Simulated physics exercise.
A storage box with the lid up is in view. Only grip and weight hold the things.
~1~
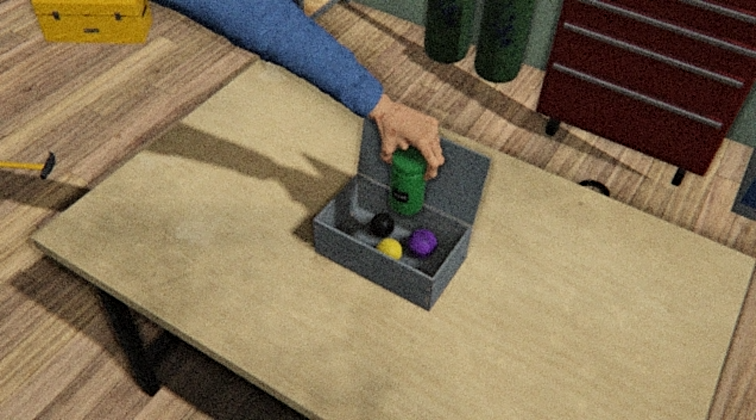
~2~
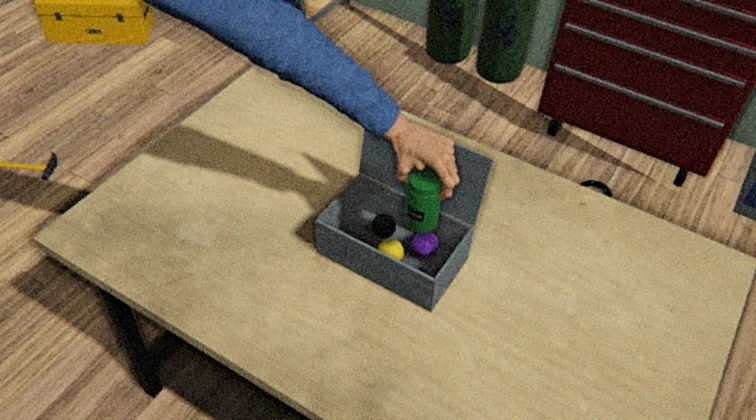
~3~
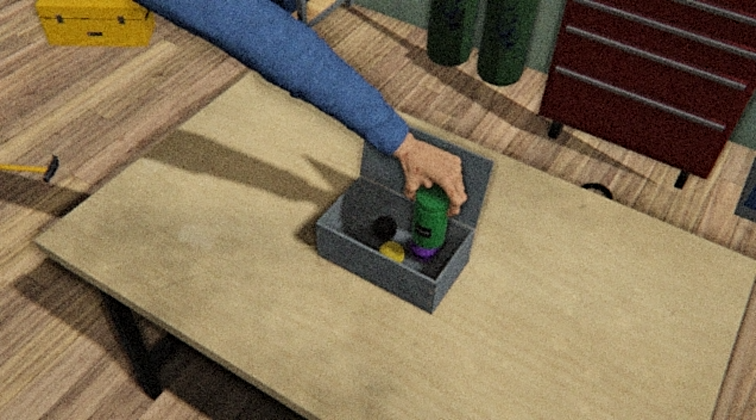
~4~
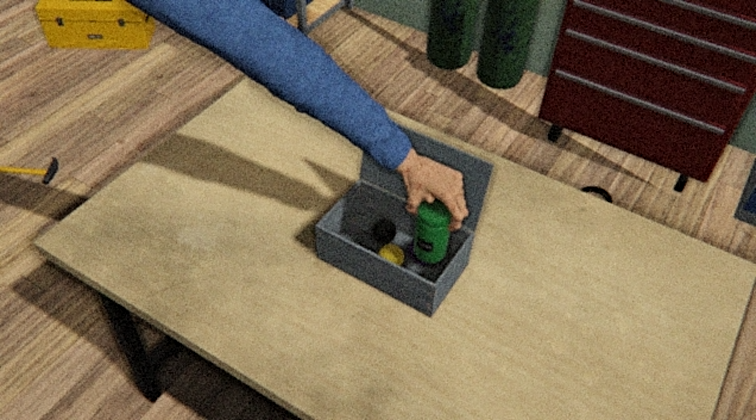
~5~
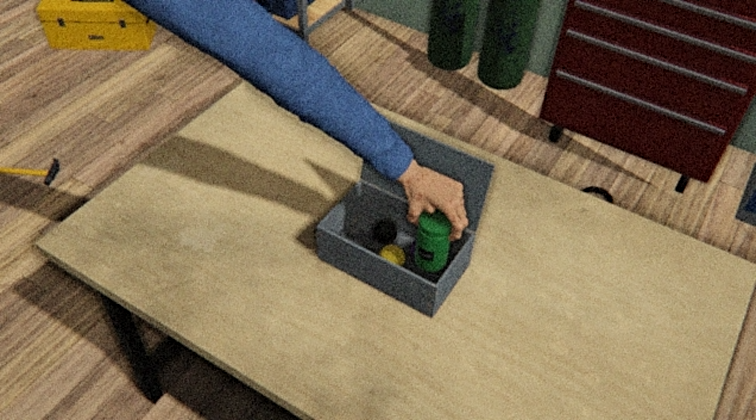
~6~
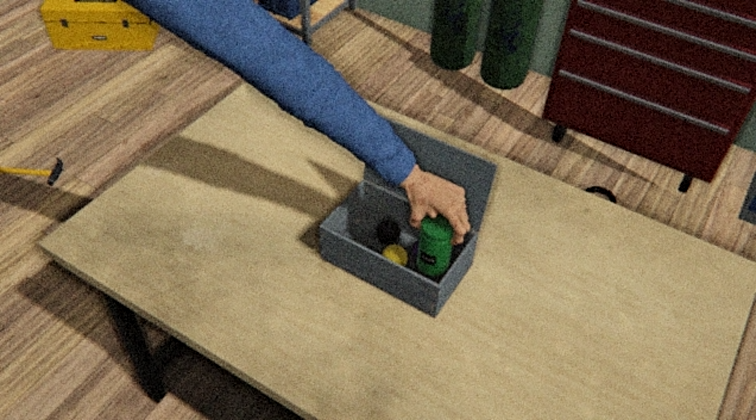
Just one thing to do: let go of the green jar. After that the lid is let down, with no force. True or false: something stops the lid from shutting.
True.
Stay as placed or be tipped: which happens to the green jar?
The green jar stays as placed.
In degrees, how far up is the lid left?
Angle: About 16°.
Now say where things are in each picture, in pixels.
Coming down; green jar (408, 181); black lemon (382, 225), in the first frame.
Coming down; green jar (423, 200); purple ball (423, 245), in the second frame.
Coming down; green jar (431, 217), in the third frame.
Coming down; green jar (432, 231); black lemon (384, 231), in the fourth frame.
Coming down; green jar (433, 240), in the fifth frame.
In place under the hand; green jar (435, 244), in the sixth frame.
Then, 0.40 s later than the last frame, green jar moved about its own width near (429, 265); purple ball moved a little.
Then, 1.40 s later than the last frame, lid 73° above the rim; green jar moved about its own width near (430, 267); purple ball moved a little.
Then, 1.80 s later than the last frame, lid 35° above the rim; green jar moved about its own width near (430, 267); purple ball moved a little.
Then, 3.70 s later than the last frame, lid 16° above the rim; green jar moved about its own width near (430, 267); purple ball moved a little.
When it is over, lid 16° above the rim; moved from the start, green jar; the other 3 as before. End places, in pixels of the last picture, green jar near (430, 267).
